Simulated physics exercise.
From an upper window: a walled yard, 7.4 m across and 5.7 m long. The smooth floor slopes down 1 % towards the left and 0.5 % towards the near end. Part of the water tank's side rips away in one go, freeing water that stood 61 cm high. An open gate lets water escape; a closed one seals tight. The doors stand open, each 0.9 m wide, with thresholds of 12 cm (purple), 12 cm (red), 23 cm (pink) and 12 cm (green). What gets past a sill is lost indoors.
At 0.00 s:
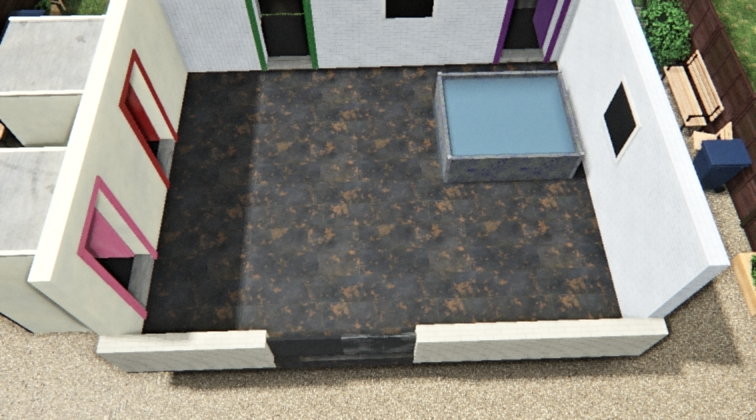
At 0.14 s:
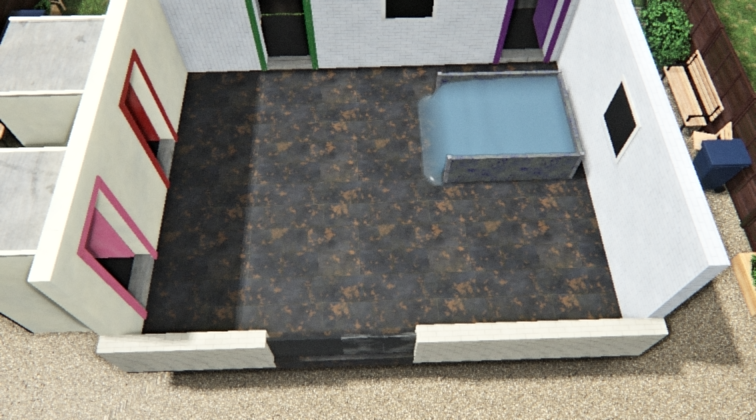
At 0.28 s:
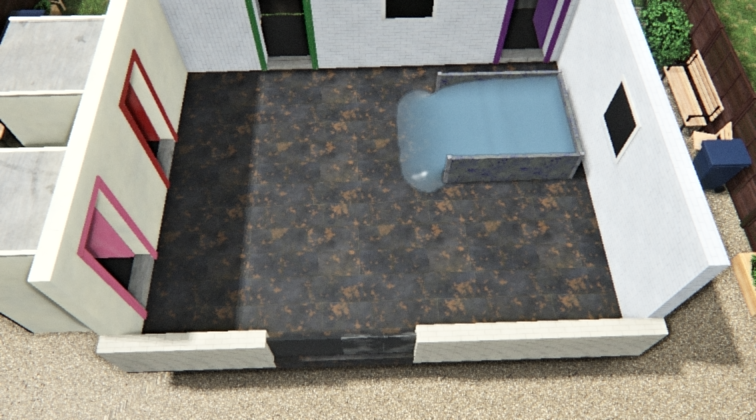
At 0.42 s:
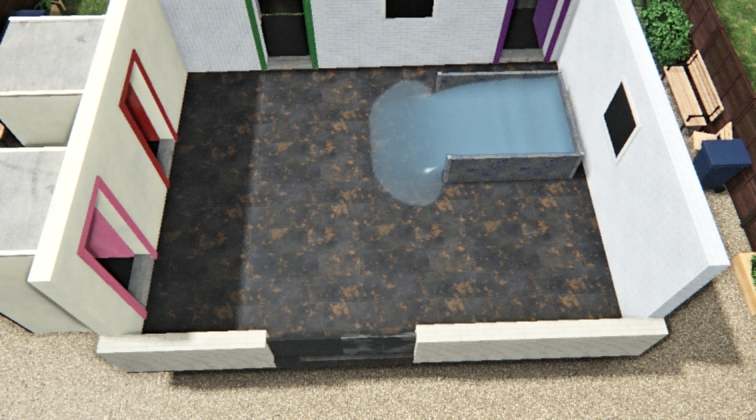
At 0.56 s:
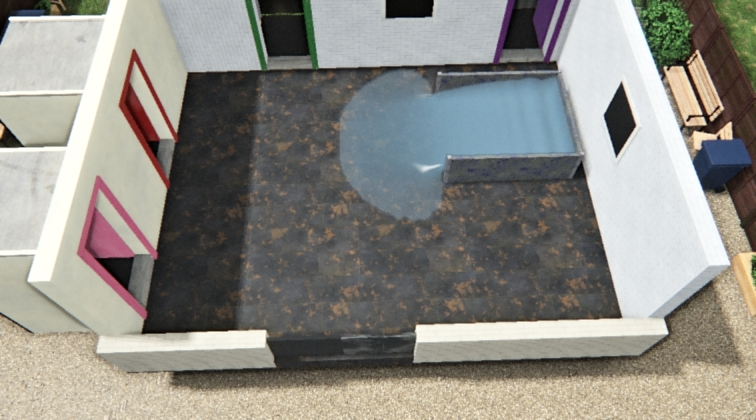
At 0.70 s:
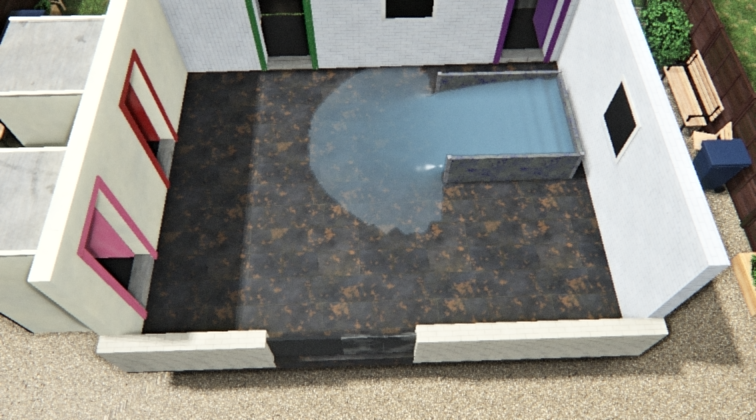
A square tank of still water stood in the corner of a walled yard until its left side gave way, and the water poured out and fanned across the dark floor in a widening, rounded sheet.
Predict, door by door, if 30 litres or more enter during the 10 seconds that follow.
Door by door: At the purple door it does not reach the limit; at the red door it passes the limit; at the pink door it stays under the limit; at the green door it does not reach the limit.
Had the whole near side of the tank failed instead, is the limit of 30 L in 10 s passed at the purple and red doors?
Against that limit: Purple under, red under.
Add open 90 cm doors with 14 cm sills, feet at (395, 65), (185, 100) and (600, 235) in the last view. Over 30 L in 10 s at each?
In that order: Below, above, not over.
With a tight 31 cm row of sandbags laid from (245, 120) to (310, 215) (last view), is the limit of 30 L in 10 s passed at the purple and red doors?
Against that limit: Purple under, red under.
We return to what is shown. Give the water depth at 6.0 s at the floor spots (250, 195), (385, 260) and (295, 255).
About 9, 2 and 10 cm.
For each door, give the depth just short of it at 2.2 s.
In cm: Purple 0, red 25, pink 0, green 13.
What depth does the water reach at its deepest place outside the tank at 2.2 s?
About 41 cm.
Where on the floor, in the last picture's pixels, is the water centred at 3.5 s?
Near (299, 159).
After 1.4 s water covers 40 % of the floor and is deepest (26 cm) near (431, 155); purple door not reached, red door not reached, pink door not reached, green door 7 cm at the sill, 0 L in.
After 2.2 s water covers 55 % of the floor and is deepest (41 cm) near (188, 74); purple door not reached, red door 25 cm at the sill, 23 L in, pink door not reached, green door 13 cm at the sill, 0 L in.
After 3.5 s water covers 60 % of the floor and is deepest (33 cm) near (139, 351); purple door not reached, red door 24 cm at the sill, 92 L in, pink door 15 cm at the sill, 0 L in, green door 10 cm at the sill, 0 L in.
After 6.0 s water covers 65 % of the floor and is deepest (22 cm) near (139, 351); purple door not reached, red door 12 cm at the sill, 135 L in, pink door 16 cm at the sill, 0 L in, green door 9 cm at the sill, 1 L in.
After 10.0 s water covers 95 % of the floor and is deepest (12 cm) near (591, 335); purple door not reached, red door 10 cm at the sill, 136 L in, pink door 11 cm at the sill, 0 L in, green door 4 cm at the sill, 1 L in.
